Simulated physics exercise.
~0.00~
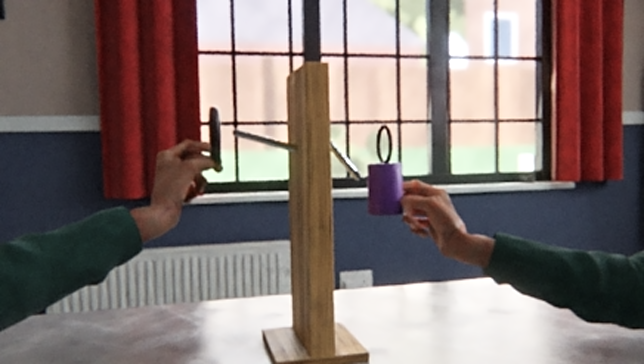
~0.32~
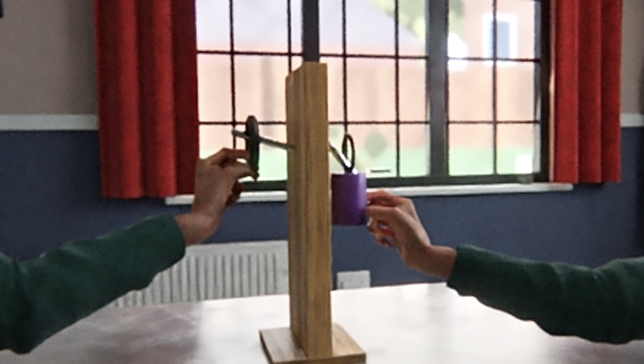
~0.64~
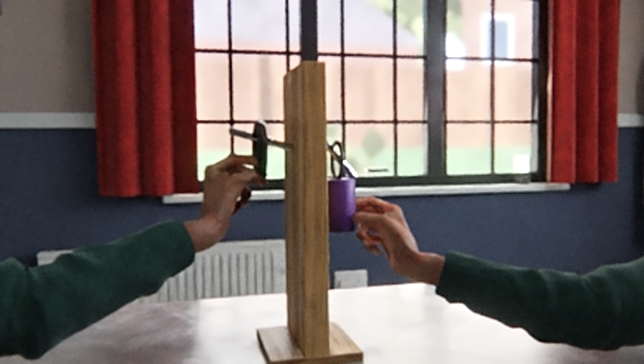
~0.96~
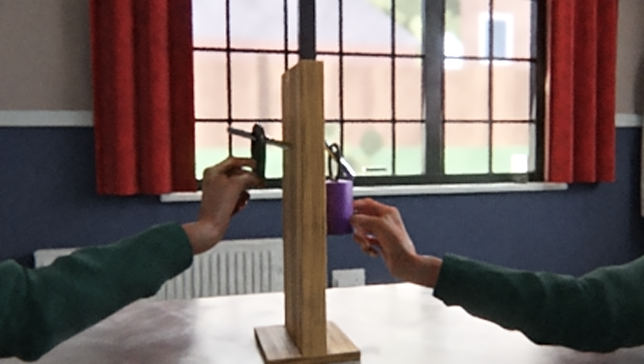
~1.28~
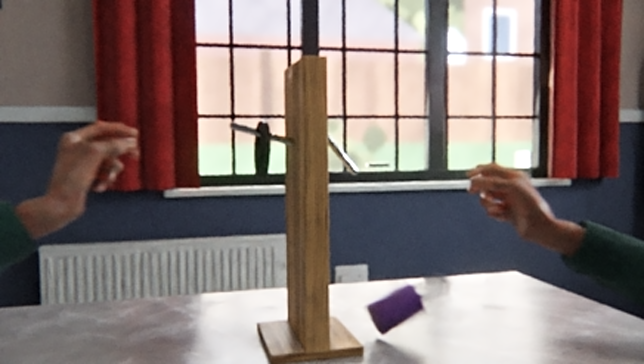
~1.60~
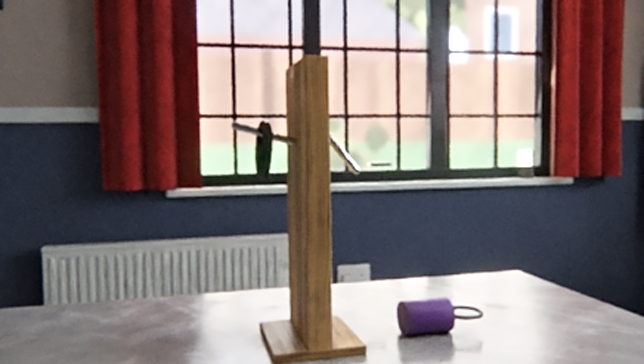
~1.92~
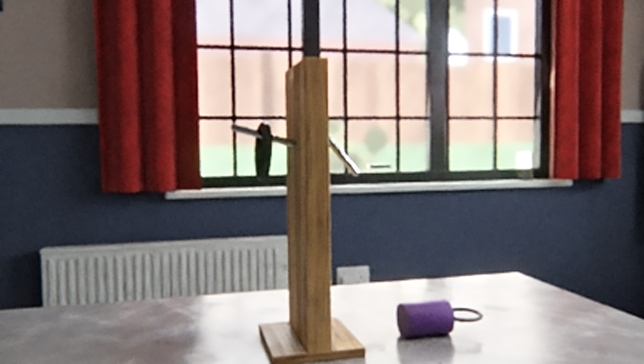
A purple cylinder with a ring dropped onto the table and tipped on its side after two hands brought it and a black ring-shaped object to opposite pegs on a wooden stand and let go, while the black one stayed hanging on the left.
